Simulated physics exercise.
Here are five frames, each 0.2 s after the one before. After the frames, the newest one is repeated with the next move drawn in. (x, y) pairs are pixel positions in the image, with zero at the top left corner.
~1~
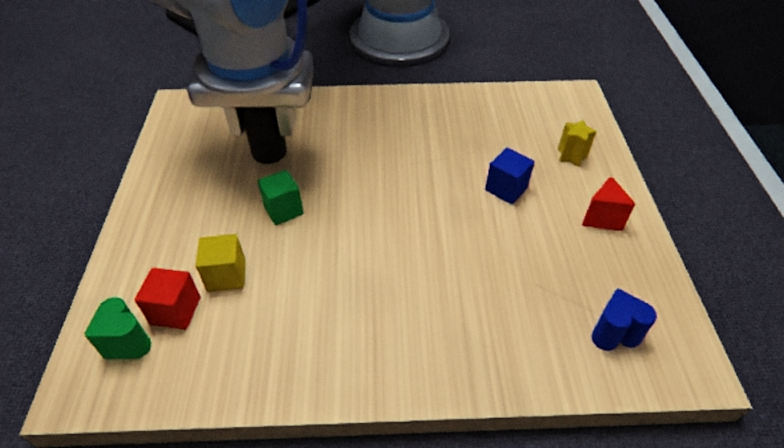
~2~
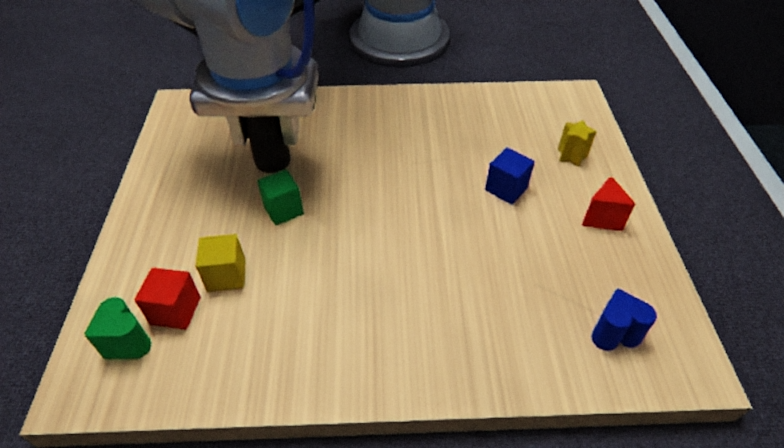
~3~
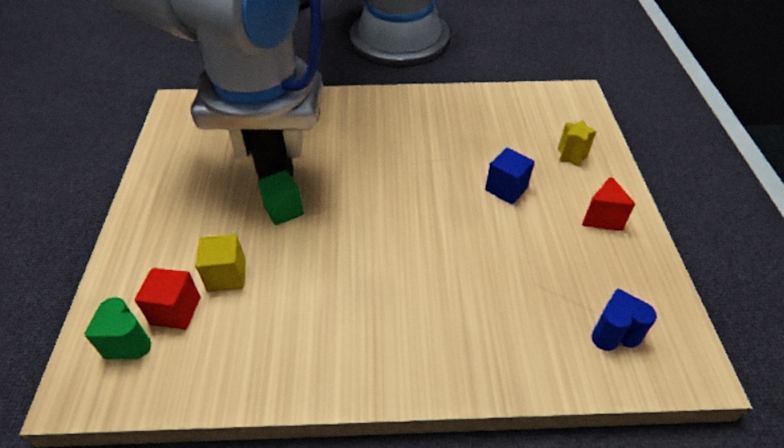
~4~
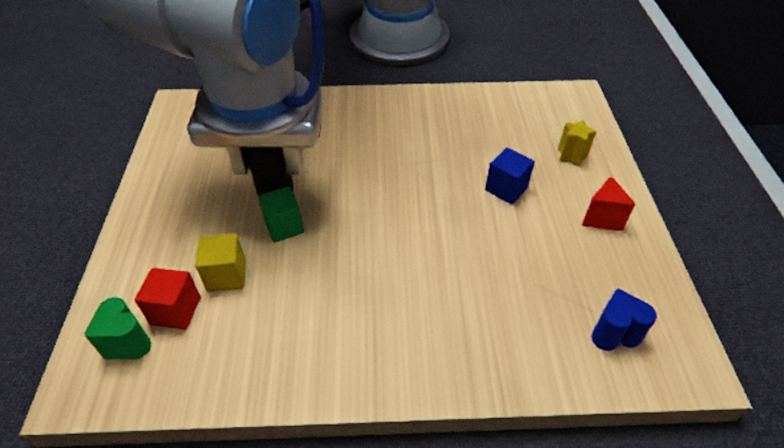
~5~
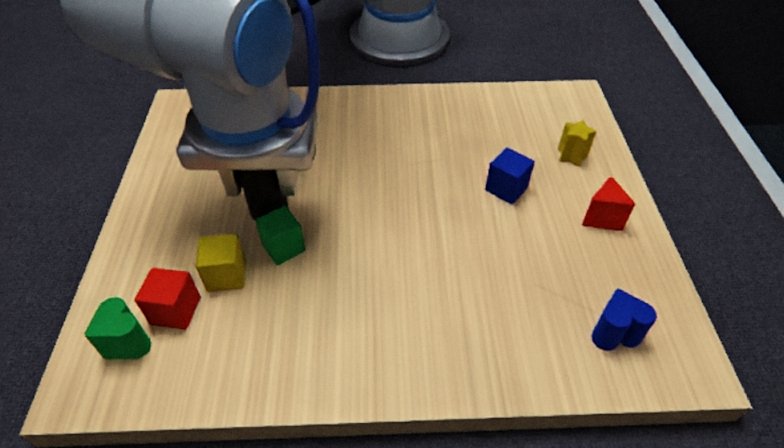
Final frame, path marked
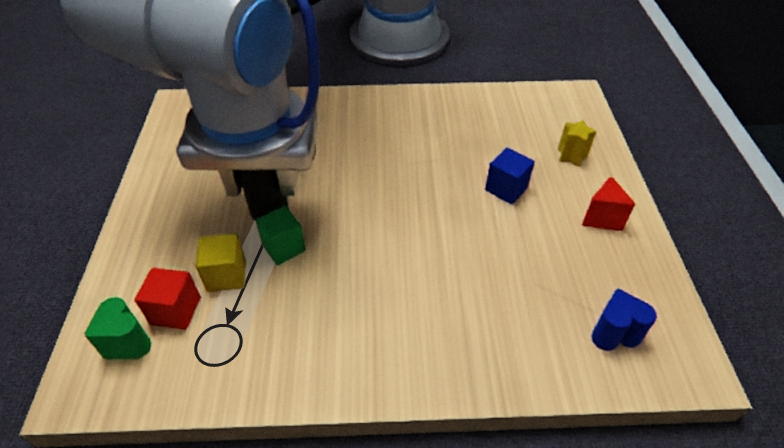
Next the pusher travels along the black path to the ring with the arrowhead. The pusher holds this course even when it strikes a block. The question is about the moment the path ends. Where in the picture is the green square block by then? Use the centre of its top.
Answer: (284, 245).
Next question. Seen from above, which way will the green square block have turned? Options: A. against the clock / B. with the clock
Letter A.
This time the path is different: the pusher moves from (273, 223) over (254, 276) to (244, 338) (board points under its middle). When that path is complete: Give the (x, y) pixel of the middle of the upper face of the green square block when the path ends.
I expect it at (286, 252).
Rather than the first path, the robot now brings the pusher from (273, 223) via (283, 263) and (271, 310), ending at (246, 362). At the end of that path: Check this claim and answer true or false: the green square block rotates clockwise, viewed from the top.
That is false.
The line goes from (273, 223) directly to (219, 345).
On the path given first. One third of the way, pusher at (253, 248); yellow square block at (206, 258), turned 15° clockwise; green square block at (283, 244), turned 35° anticlockwise.
Two thirds of the way, pusher at (234, 289); green heart-shaped block at (99, 323); red square block at (138, 301), turned 40° clockwise; yellow square block at (185, 277), turned 80° clockwise; green square block at (284, 245), turned 40° anticlockwise.
At the end, pusher at (214, 335); green heart-shaped block at (90, 326); red square block at (130, 303), turned 40° clockwise; yellow square block at (181, 281), turned 105° clockwise; green square block at (284, 245), turned 40° anticlockwise.
